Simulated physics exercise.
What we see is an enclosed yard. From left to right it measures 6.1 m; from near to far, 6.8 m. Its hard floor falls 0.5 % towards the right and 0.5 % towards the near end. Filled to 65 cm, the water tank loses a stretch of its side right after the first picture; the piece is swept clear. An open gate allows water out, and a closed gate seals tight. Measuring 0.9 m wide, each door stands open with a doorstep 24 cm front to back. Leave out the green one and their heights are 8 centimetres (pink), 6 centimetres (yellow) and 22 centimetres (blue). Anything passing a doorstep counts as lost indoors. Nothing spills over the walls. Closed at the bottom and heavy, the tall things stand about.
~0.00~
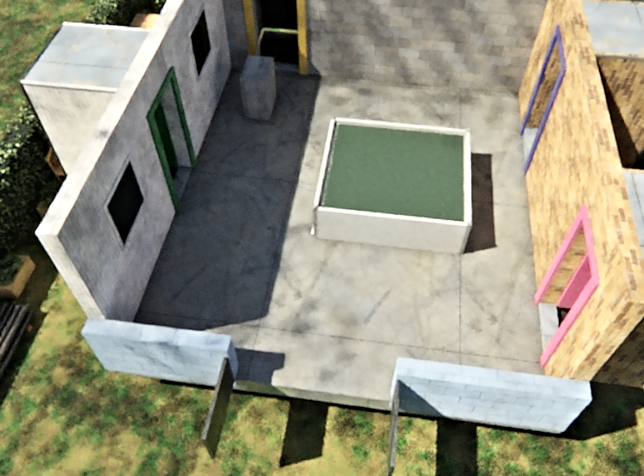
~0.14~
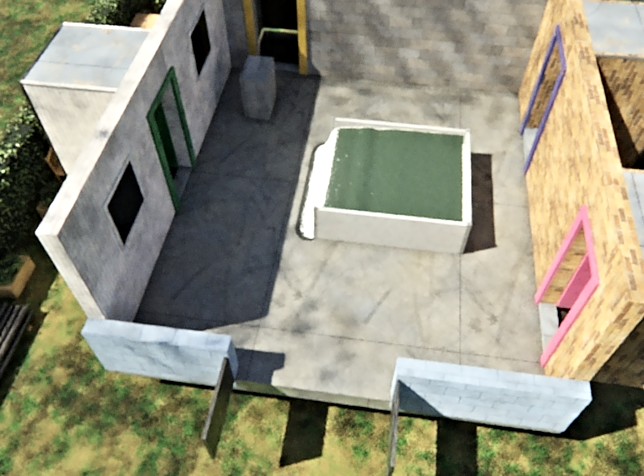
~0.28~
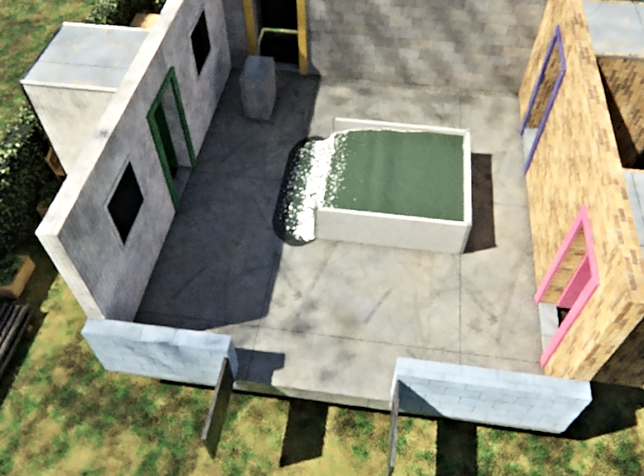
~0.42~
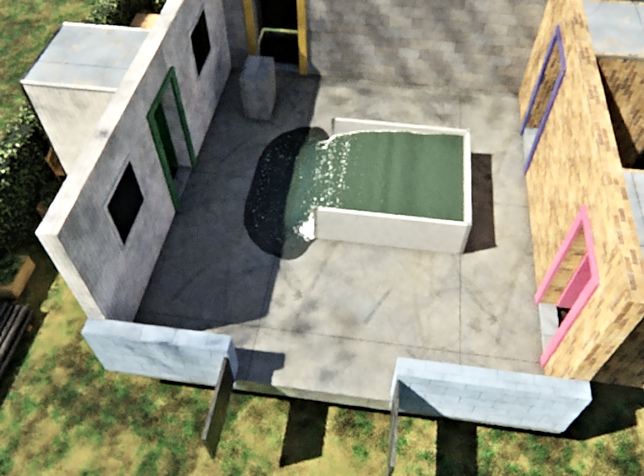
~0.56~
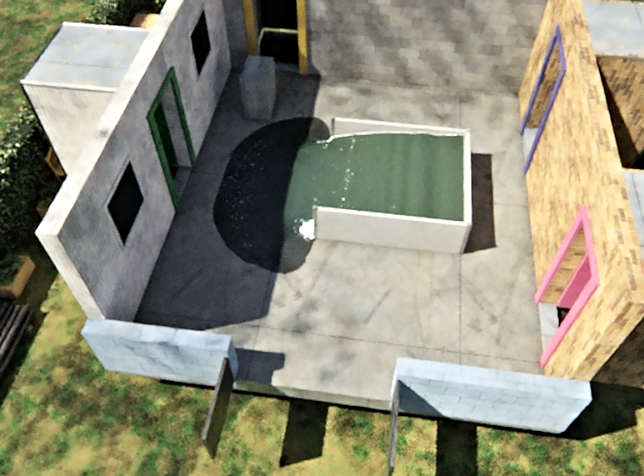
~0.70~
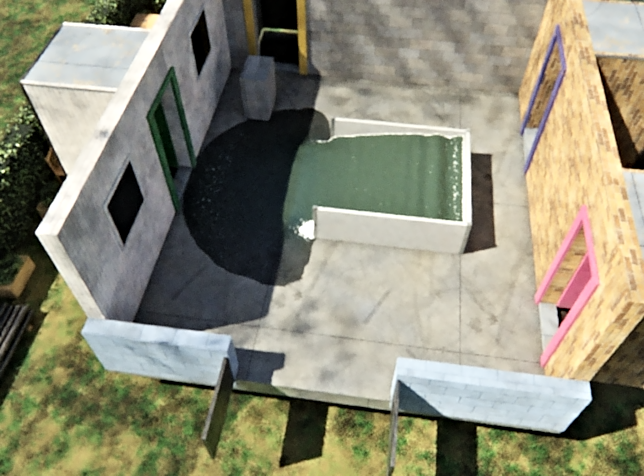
In the video, a walled yard holds a tank of still green water until its left side opens and water pours out, foaming at first, then spreading leftward across the grey floor in a widening dark pool near the green door.
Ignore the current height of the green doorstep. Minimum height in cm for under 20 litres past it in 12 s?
Approx. 34 cm.
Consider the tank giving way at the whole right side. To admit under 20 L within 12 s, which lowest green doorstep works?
You'd want it roughly 9.0 centimetres tall.
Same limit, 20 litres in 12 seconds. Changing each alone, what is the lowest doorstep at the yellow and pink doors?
You'd want about 15 centimetres at yellow and about 7.0 centimetres at pink.
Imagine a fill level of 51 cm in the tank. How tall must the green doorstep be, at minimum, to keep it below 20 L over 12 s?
A step of about 25 cm does it.
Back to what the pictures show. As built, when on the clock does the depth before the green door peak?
Near 2.0 seconds.
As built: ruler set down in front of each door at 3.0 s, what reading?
In cm - pink: 0, yellow: 16, blue: 0, green: 26.
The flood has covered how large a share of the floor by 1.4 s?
I'd say near 30 percent.
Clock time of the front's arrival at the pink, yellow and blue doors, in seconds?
Arrival: Pink 5.5 s, yellow 1.6 s, blue 6.0 s.
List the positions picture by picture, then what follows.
In the first frame, still water, 65 cm deep, in the water tank at (395, 171); the green door at (174, 145) is dry.
In the second frame, the front is at (301, 232), 0.3 m from the gap at (326, 180); 0.5 m2 of floor is wet, 65 cm left at the back.
In the third frame, water pours out at (326, 182) and has run 0.7 m, to (278, 223); about 12 cm deep outside, 65 cm at the back.
In the fourth frame, the front is at (249, 215), 1.2 m from the gap at (326, 183); 3.2 m2 of floor is wet, 65 cm left at the back.
In the fifth frame, water pours out at (326, 183) and has run 1.8 m, to (218, 211); about 8 cm deep outside, 65 cm at the back.
In the sixth frame, the gap is at (326, 184), the front 2.4 m out at (189, 197); the back of the water tank holds 60 cm; 0.1 m in a straight line remain to the green door at (174, 145).
After 1.4 s water covers 30 % of the floor, deepest (34 cm) near (197, 159); 22 cm at the green door, 101 litres in over its 5 cm doorstep.
After 3.0 s water covers 40 % of the floor, deepest (32 cm) near (231, 71); 26 cm at the green door, 448 litres in over its 5 cm doorstep.
After 12.0 s water covers 95 % of the floor, deepest (12 cm) near (537, 404); 4 cm at the green door, 648 litres in over its 5 cm doorstep.
At the green door as built, the water arrived by 0.8 s and peaked near 33 cm at 2.0 s.
With a doorstep of 29.5 cm, 52 litres would have come in within the 12 s; with 39.5 cm, 1 litre. So under 20 litres takes about 34 cm.
